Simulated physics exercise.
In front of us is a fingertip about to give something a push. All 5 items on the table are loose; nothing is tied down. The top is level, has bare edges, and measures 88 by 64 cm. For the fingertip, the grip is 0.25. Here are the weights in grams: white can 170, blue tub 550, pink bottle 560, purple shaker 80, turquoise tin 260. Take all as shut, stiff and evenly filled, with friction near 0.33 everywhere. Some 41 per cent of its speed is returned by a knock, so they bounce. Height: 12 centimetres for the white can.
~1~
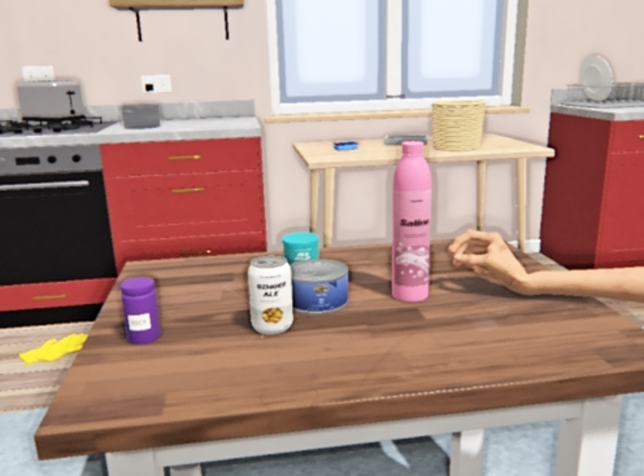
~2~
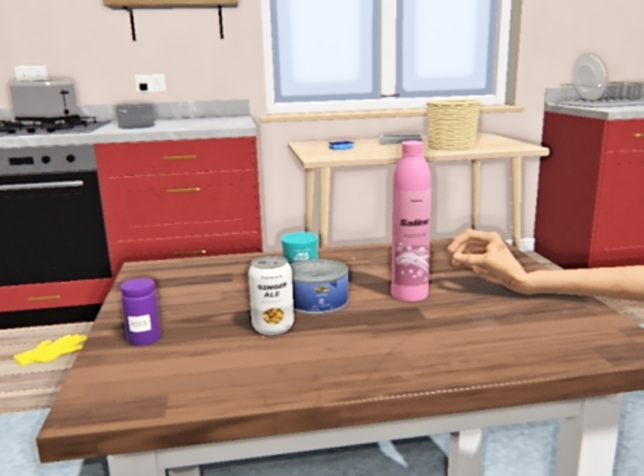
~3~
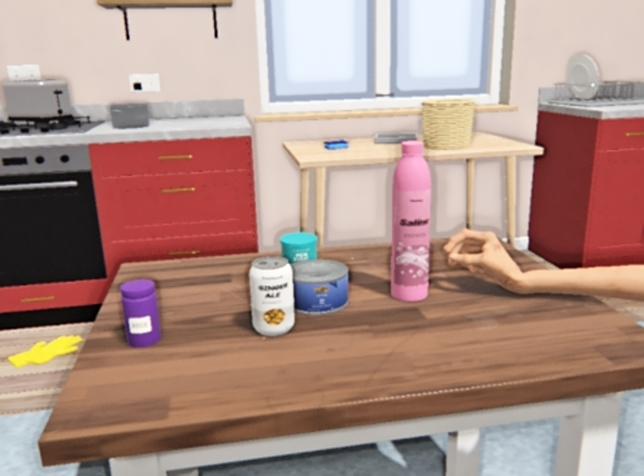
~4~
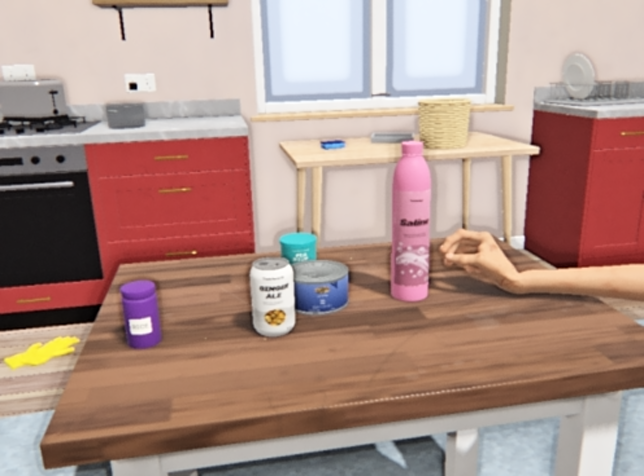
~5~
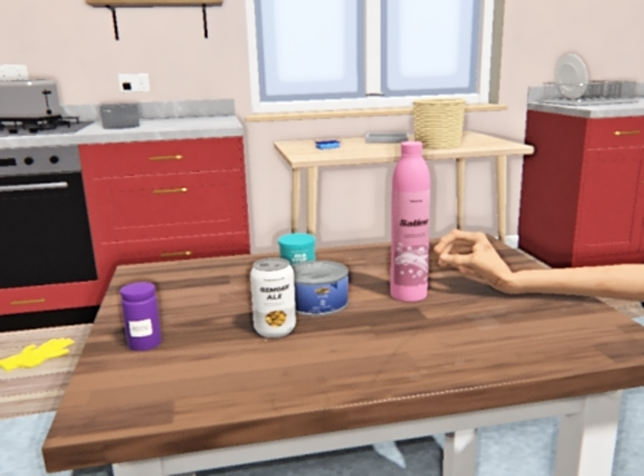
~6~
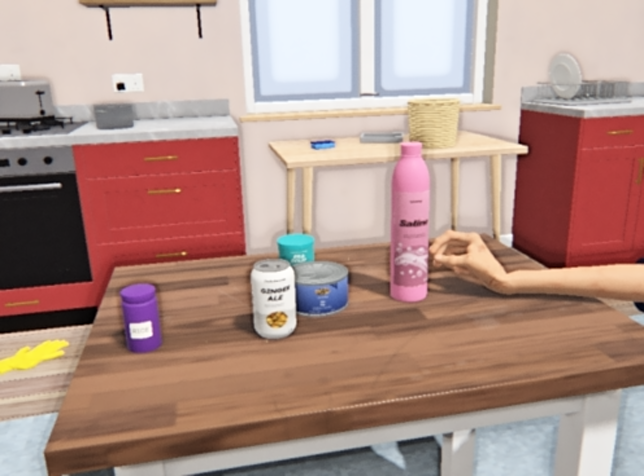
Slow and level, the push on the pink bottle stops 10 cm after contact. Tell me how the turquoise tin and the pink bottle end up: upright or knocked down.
Turquoise tin - upright; pink bottle - upright.
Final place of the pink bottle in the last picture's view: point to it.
Roughly (356, 227).
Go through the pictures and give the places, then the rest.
Finger moved 0 cm; pink bottle (411, 222); turquoise tin (301, 256), in the first frame.
Finger moved 0 cm; pink bottle (411, 222); purple shaker (141, 312), in the second frame.
Finger moved 1 cm; pink bottle (411, 222); blue tub (317, 286), in the third frame.
Finger moved 1 cm; pink bottle (411, 222); white can (273, 297), in the fourth frame.
Finger moved 2 cm; pink bottle (410, 222); purple shaker (141, 316), in the fifth frame.
Finger moved 3 cm; pink bottle (410, 223); turquoise tin (296, 258), in the sixth frame.
Then, 0.50 s past the last view, finger moved 9 cm; pink bottle shifted 5 cm near (384, 225).
Then, 0.90 s past the last view, finger moved 14 cm; pink bottle shifted 10 cm near (358, 227).
Finally, not toppled but over 5 cm from the start, pink bottle; the other 4 still in place (within 5 cm). Final places as that camera would see them, turquoise tin near (296, 258), pink bottle near (356, 227).
